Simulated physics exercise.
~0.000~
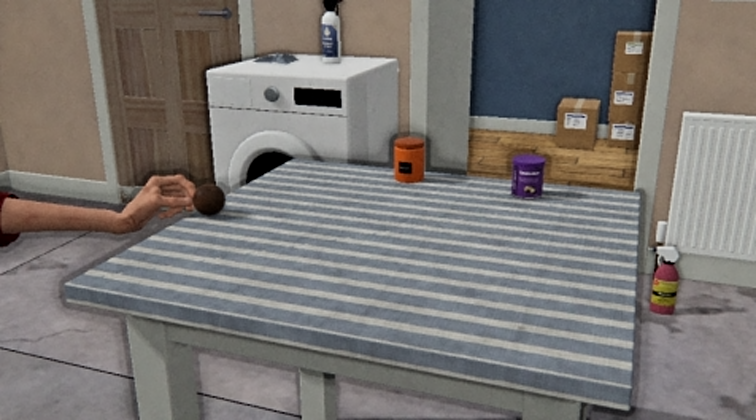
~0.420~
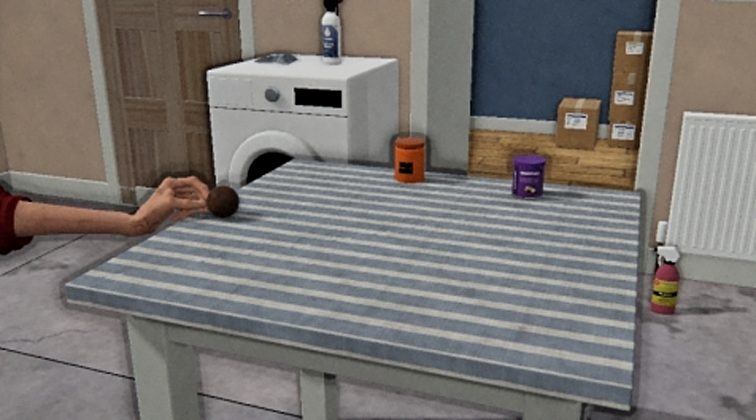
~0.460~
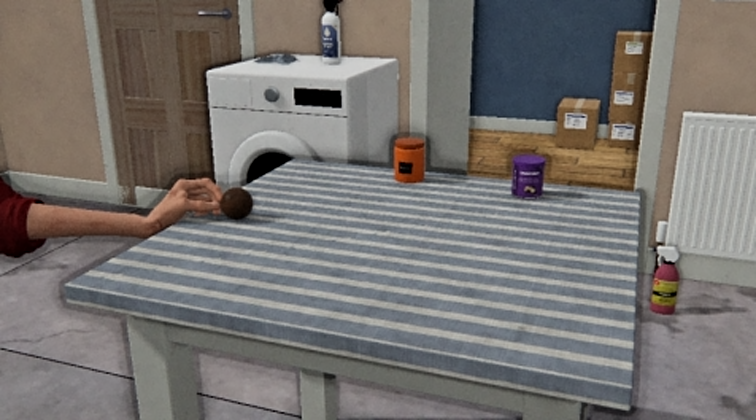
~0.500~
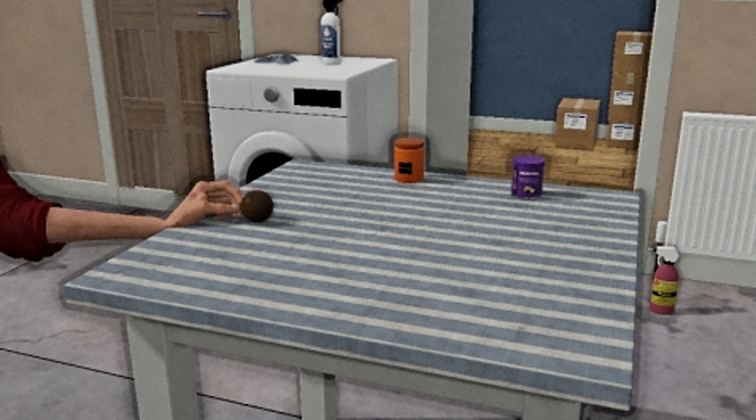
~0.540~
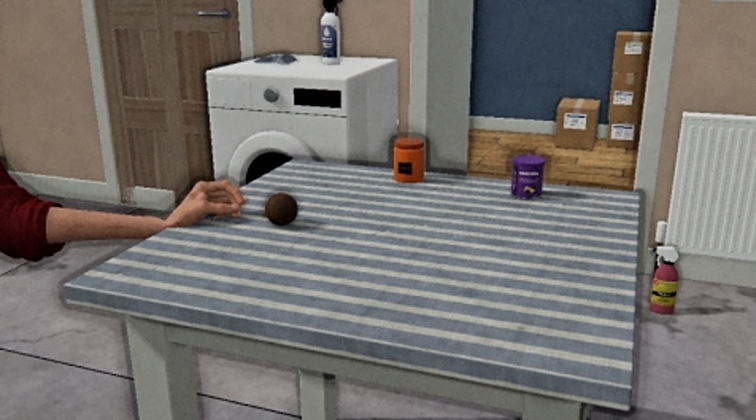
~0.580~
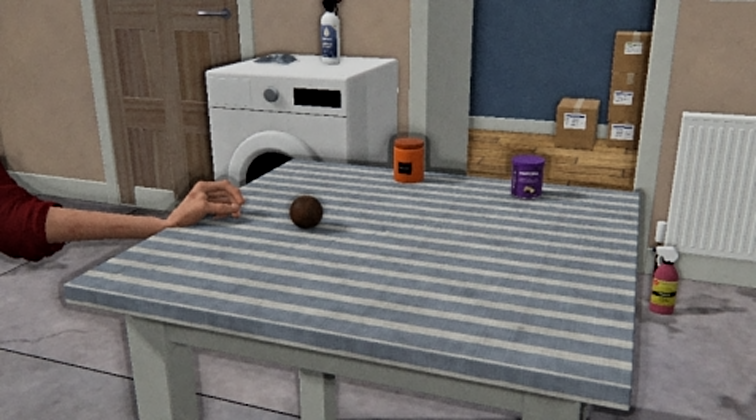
In a room with a washing machine and a striped table holding an orange container and a purple one, a hand at the left pushes a brown ball rightward along the tabletop, then stays back as the ball rolls farther right.
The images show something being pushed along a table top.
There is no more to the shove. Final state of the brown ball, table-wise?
It will make it off the table.
After 0.78 s, brown ball shifted well along near (438, 229).
After 1.08 s, brown ball now off the table.
After 1.48 s, things are still on the move.
In the end (1.6 s), off the table, brown ball.
